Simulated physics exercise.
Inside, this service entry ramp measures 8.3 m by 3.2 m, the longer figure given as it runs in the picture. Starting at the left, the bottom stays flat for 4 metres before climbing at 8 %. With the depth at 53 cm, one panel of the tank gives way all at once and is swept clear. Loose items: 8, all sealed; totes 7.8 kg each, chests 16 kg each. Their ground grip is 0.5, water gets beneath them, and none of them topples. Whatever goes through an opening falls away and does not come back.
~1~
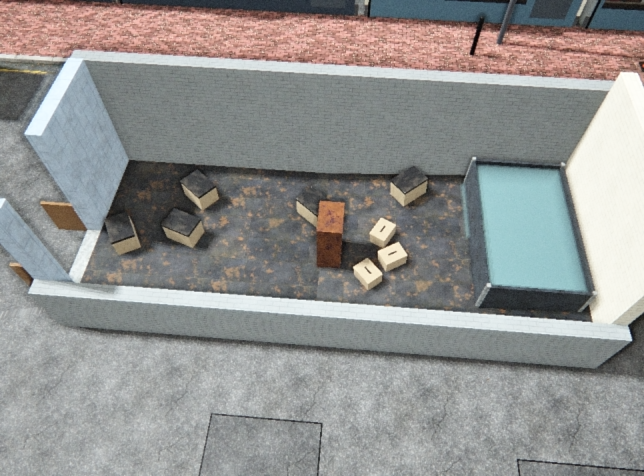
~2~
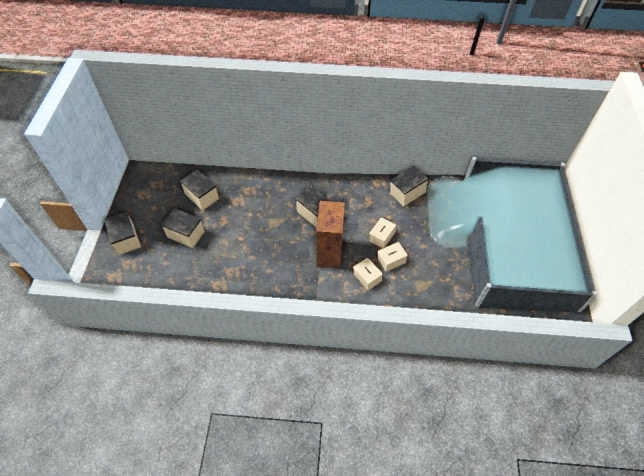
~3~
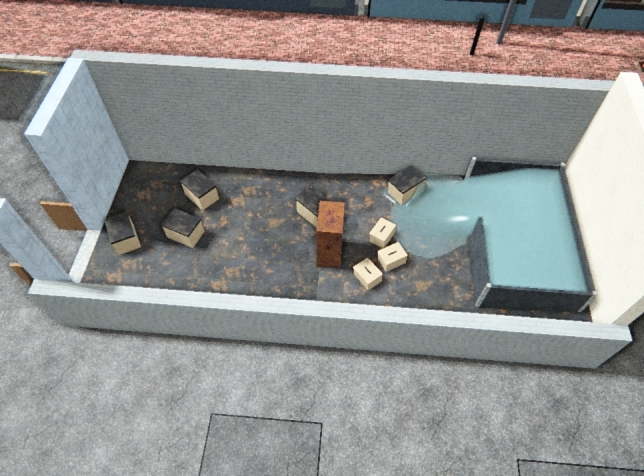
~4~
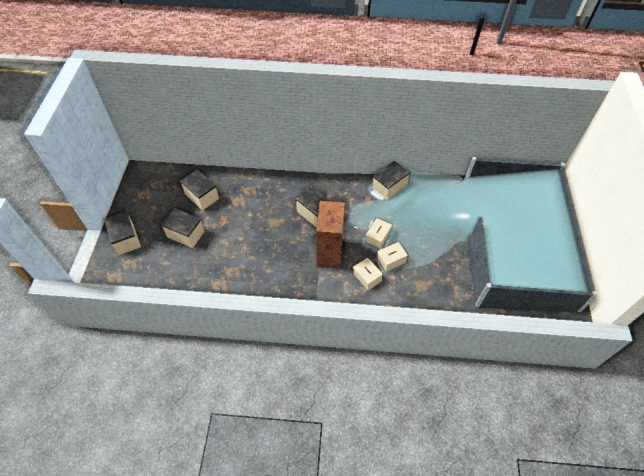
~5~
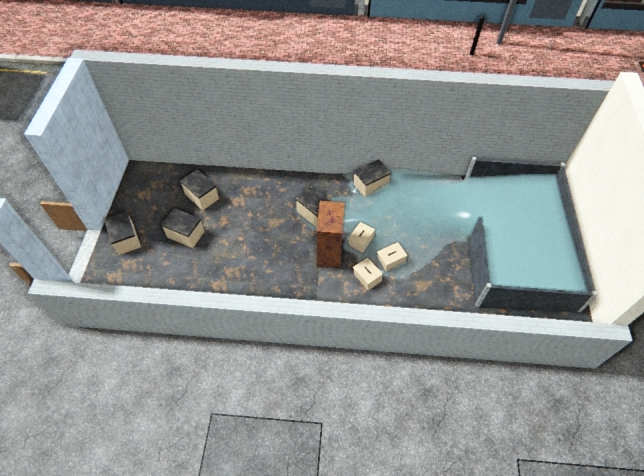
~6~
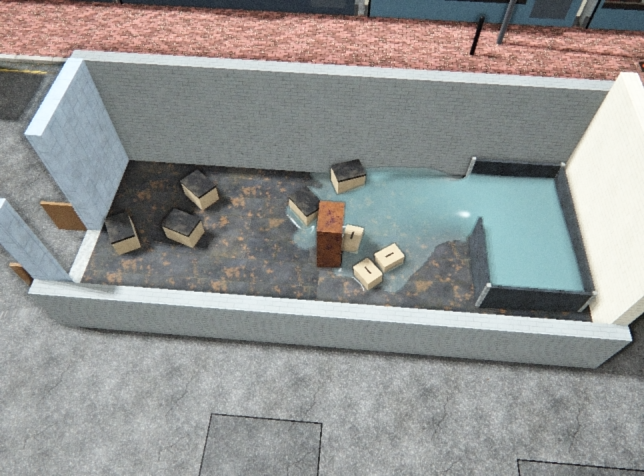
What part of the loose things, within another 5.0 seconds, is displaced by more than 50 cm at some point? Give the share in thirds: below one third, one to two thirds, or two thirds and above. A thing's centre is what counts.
That portion ends in the top third.
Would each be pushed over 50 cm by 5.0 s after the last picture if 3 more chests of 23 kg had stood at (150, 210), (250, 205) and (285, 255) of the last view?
In order: Greater, greater and smaller.
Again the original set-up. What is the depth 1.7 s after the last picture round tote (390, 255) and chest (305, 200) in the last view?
About 3 and 13 cm.
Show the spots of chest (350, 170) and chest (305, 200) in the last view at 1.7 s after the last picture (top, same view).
(130, 149) and (137, 208), roughly.
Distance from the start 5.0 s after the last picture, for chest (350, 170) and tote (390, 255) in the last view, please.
Going in order, that's 550 cm then 10 cm.
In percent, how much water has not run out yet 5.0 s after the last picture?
About 82 in a hundred parts of the water.
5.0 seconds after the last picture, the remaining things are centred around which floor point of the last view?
It works out to somewhere near (224, 268) on the floor.
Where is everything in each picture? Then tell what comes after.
In the first frame, a chest at (411, 179) rests on the ground; a tote at (384, 229), on the bottom; 3.7 m2 under water; 0 of 8 have shifted.
In the second frame, a chest at (411, 179), on the bottom; a tote at (384, 229) rests on the ground; 4.6 m2 under water; 0 of 8 have shifted.
In the third frame, a chest at (409, 179), on the bottom, 4 cm from its start; a tote at (384, 229) rests on the ground; water covers 5.7 m2; 0 of 8 have shifted.
In the fourth frame, a chest at (393, 174), on the bottom, 35 cm from its start; a tote at (380, 230) rests on the ground, 6 cm from its start; water covers 6.7 m2; 2 of 8 have shifted.
In the fifth frame, a chest at (373, 172) rests on the ground, 71 cm from its start; a tote at (363, 234), on the bottom, 38 cm from its start; water covers 7.9 m2; 2 of 8 have shifted.
In the sixth frame, a chest at (349, 170) rests on the ground, 116 cm from its start; a tote at (353, 236), on the bottom, 54 cm from its start; 9.3 m2 under water; 4 of 8 have shifted.
Then, 0.4 s after the last picture 3 of 8 are over 50 cm from their spots; 2 afloat.
Then, 1.7 s after the last picture 5 of 8 are over 50 cm from their spots; 4 afloat.
Then, 3.2 s after the last picture 6 of 8 are over 50 cm from their spots; 4 afloat.
Then, 5.0 s after the last picture 6 of 8 are over 50 cm from their spots, and 6 have been at some point; 4 afloat.
